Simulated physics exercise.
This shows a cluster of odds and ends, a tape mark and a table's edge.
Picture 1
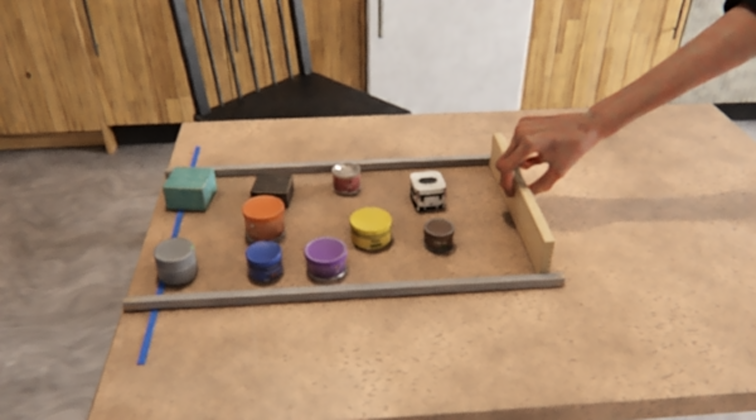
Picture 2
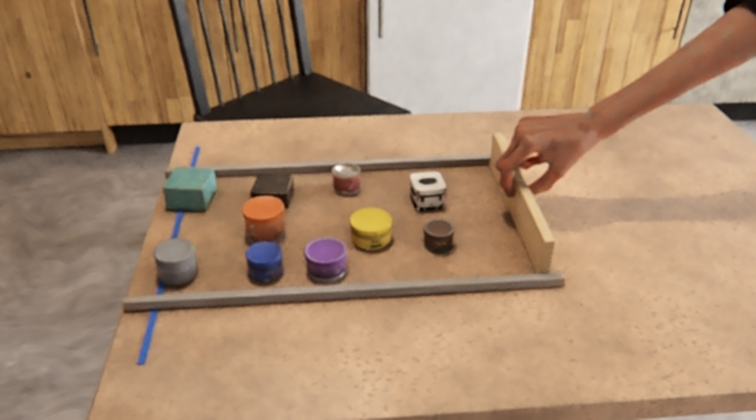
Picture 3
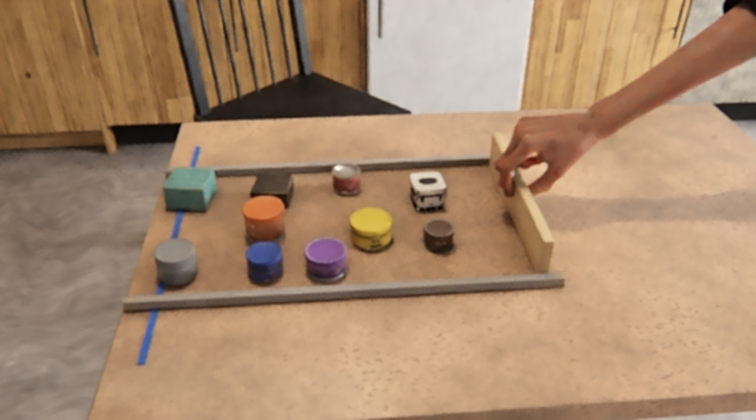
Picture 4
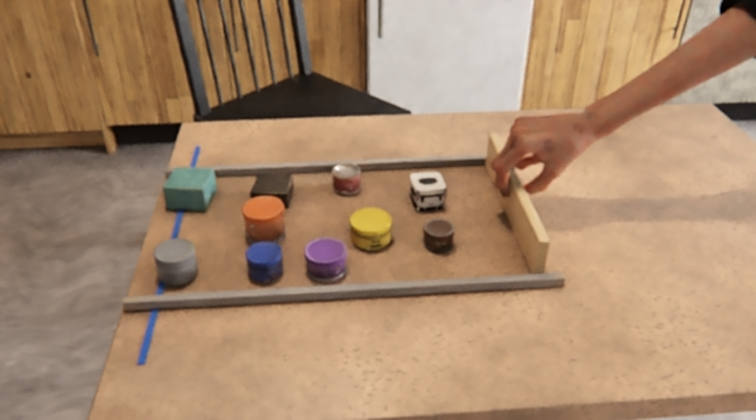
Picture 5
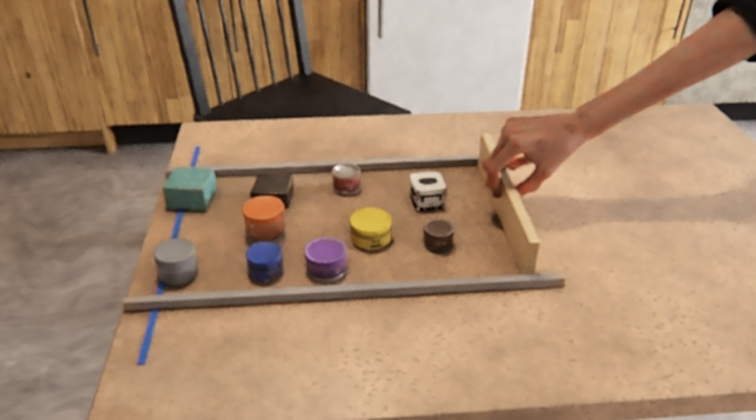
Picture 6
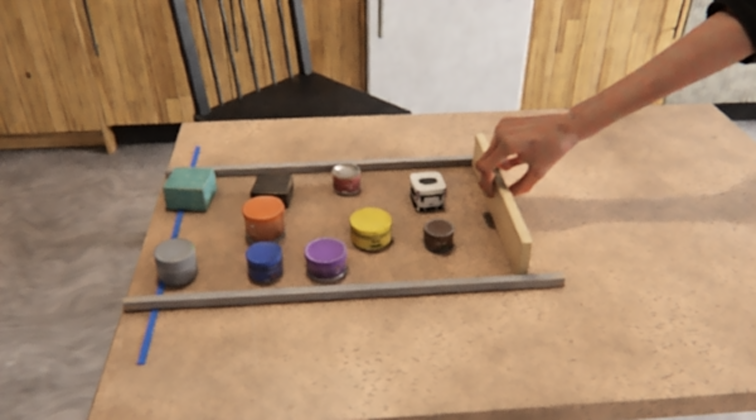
A hand holding a wooden board upright at the right end of two grey rails stays nearly still, then slides it slightly left toward a group of small pots, tubs and blocks, which remain in place near blue tape.
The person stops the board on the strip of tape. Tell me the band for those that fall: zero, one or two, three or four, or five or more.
Outcome: The number that fall off is five or more.
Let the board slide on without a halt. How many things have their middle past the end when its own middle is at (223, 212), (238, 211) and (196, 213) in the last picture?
Place by place, 2, 1 and 4.
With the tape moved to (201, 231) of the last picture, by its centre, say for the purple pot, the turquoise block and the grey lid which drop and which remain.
The purple pot stays on; the turquoise block tumbles off; the grey lid goes over.
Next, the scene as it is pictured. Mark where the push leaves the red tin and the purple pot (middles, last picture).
The red tin stops around (170, 186); the purple pot around (137, 280).
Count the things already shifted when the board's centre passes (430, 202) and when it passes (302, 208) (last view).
2 and 8.
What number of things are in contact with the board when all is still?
It touches 5.
A little later, none off yet; turquoise block at rest near (190, 189); grey lid at rest near (176, 262); orange pot at rest near (264, 220).
When it is over, the number that fall off is five or more; down, black block, blue tub, orange pot, grey lid and turquoise block.
